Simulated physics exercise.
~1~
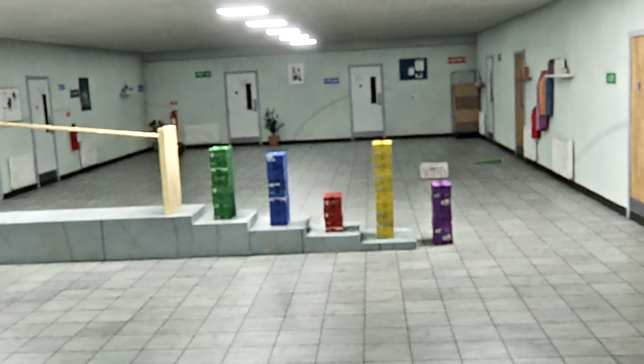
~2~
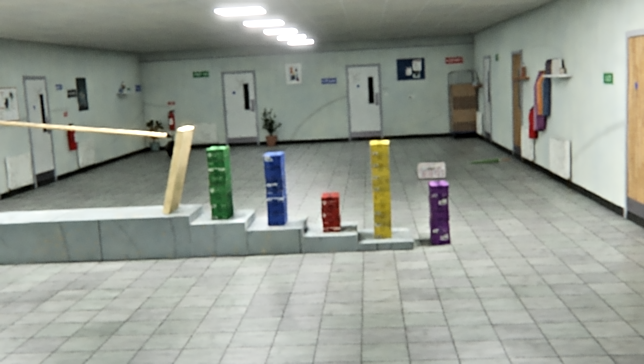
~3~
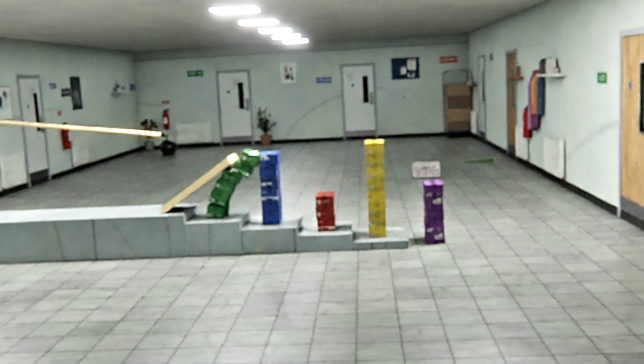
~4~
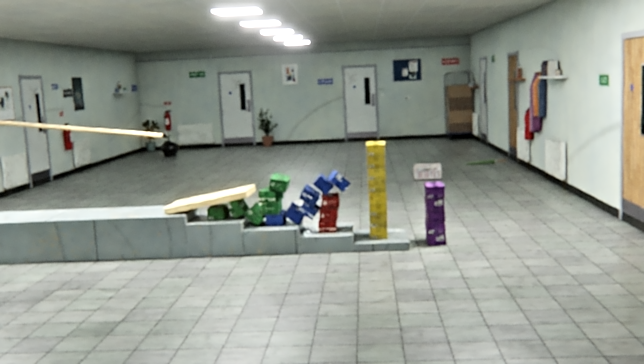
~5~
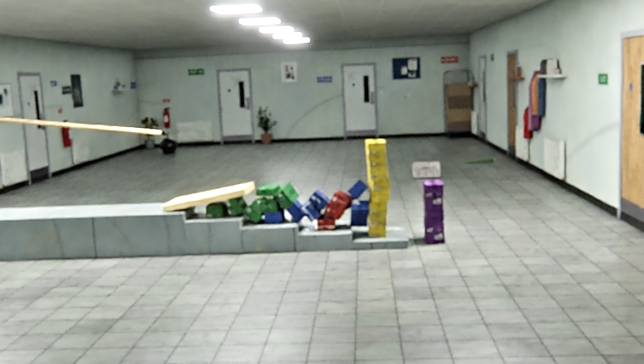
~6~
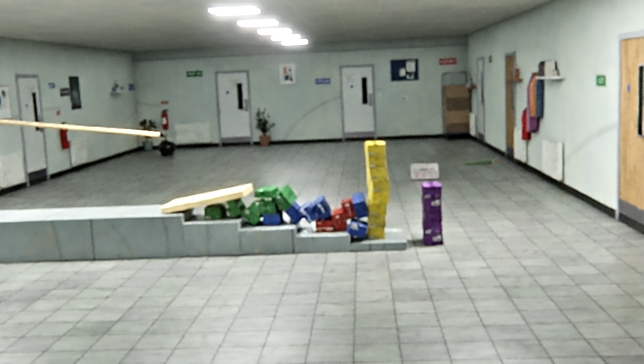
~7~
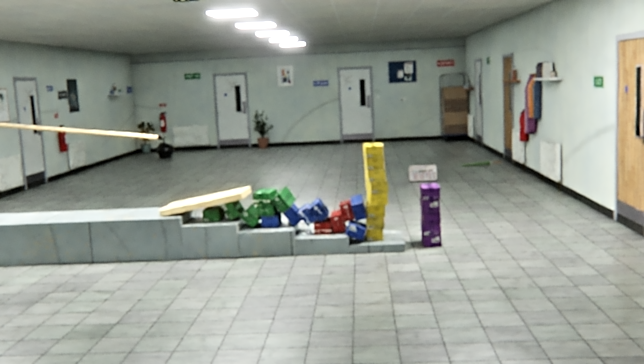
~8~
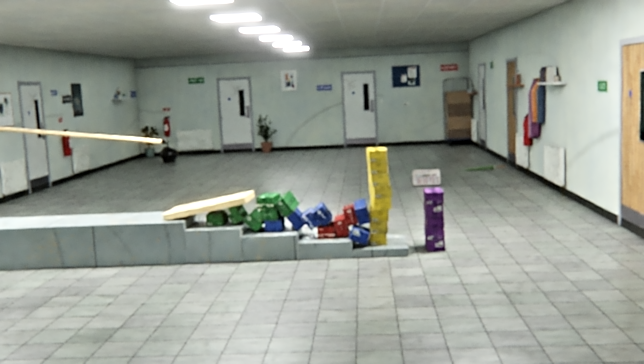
An upright wooden board at the left of a hallway tips right as a pole pushes it, toppling the green stack into the blue one, which knocks over the red; the boxes settle in a heap against the yellow stack, which stays standing, as does the purple.
